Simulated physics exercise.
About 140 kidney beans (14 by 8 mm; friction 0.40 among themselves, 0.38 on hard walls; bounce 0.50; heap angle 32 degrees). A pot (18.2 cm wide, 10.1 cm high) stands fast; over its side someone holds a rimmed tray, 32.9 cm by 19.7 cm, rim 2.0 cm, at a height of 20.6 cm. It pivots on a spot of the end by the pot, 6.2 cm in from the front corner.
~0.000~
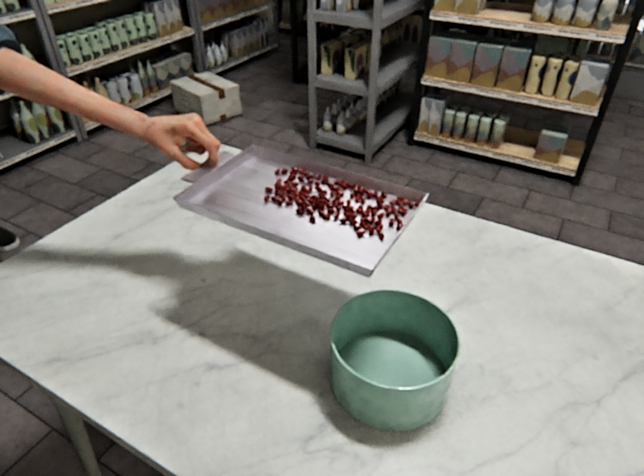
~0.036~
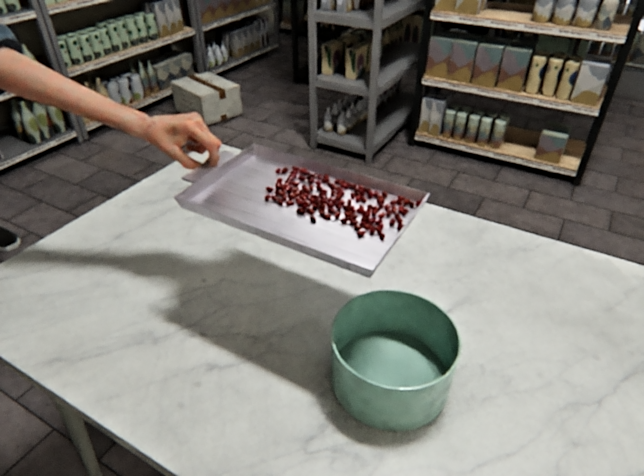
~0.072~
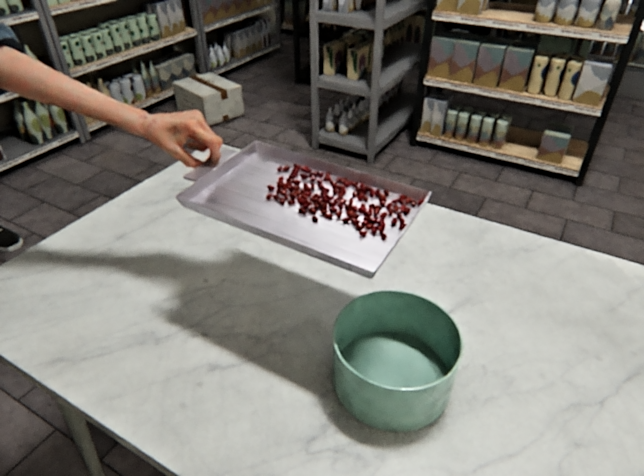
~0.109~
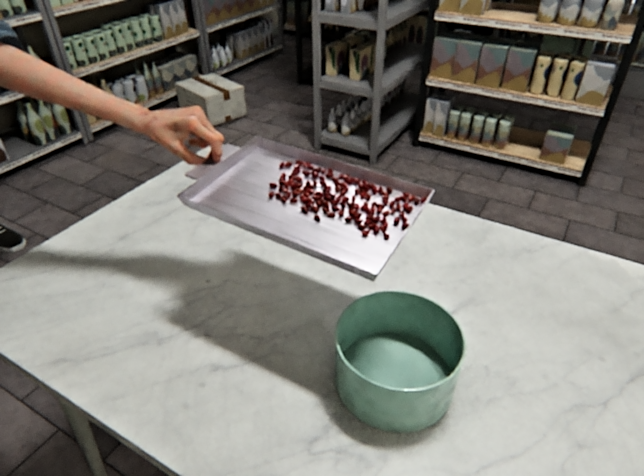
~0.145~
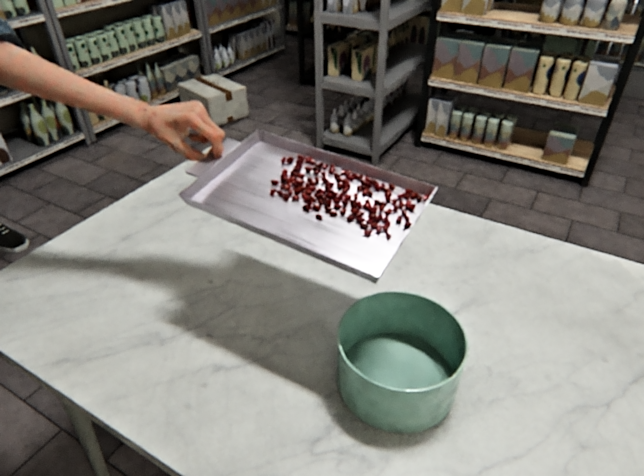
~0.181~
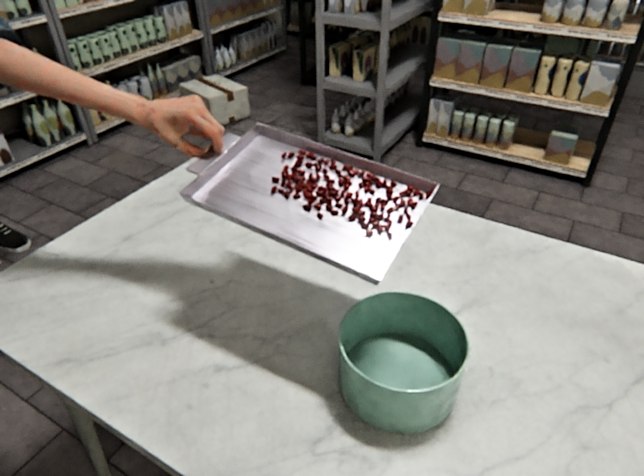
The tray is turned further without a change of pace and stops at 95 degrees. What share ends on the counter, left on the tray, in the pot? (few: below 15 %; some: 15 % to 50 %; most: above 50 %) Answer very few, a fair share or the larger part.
On the counter: A fair share; left on the tray: Very few; in the pot: The larger part.
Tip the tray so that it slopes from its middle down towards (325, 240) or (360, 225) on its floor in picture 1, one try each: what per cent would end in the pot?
About 100 and 25 per cent.
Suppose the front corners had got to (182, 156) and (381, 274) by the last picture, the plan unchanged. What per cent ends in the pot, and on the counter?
Pot 90, counter 10.
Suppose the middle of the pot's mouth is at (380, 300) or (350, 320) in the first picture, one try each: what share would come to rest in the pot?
About 70 and 95 per cent.
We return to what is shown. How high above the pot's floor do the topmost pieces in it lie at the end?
Roughly 1.5 cm.
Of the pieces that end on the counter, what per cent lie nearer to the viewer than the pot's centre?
About 70 per cent.
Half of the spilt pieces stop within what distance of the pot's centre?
Some 20 cm.
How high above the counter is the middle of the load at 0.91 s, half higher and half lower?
Roughly 16 cm.
After 0.62 s, tilt 51 degrees; the tray holds 100 %, the pot 0 %.
Then, at 0.91 s, tilt 78 degrees; the tray holds 60 %, the pot 25 %.
After 1.31 s, tilt 95 degrees; the tray holds 5 %, the pot 60 %.
By 2.4 s all is still; counter 30 %, tray 0 %, pot 70 %.
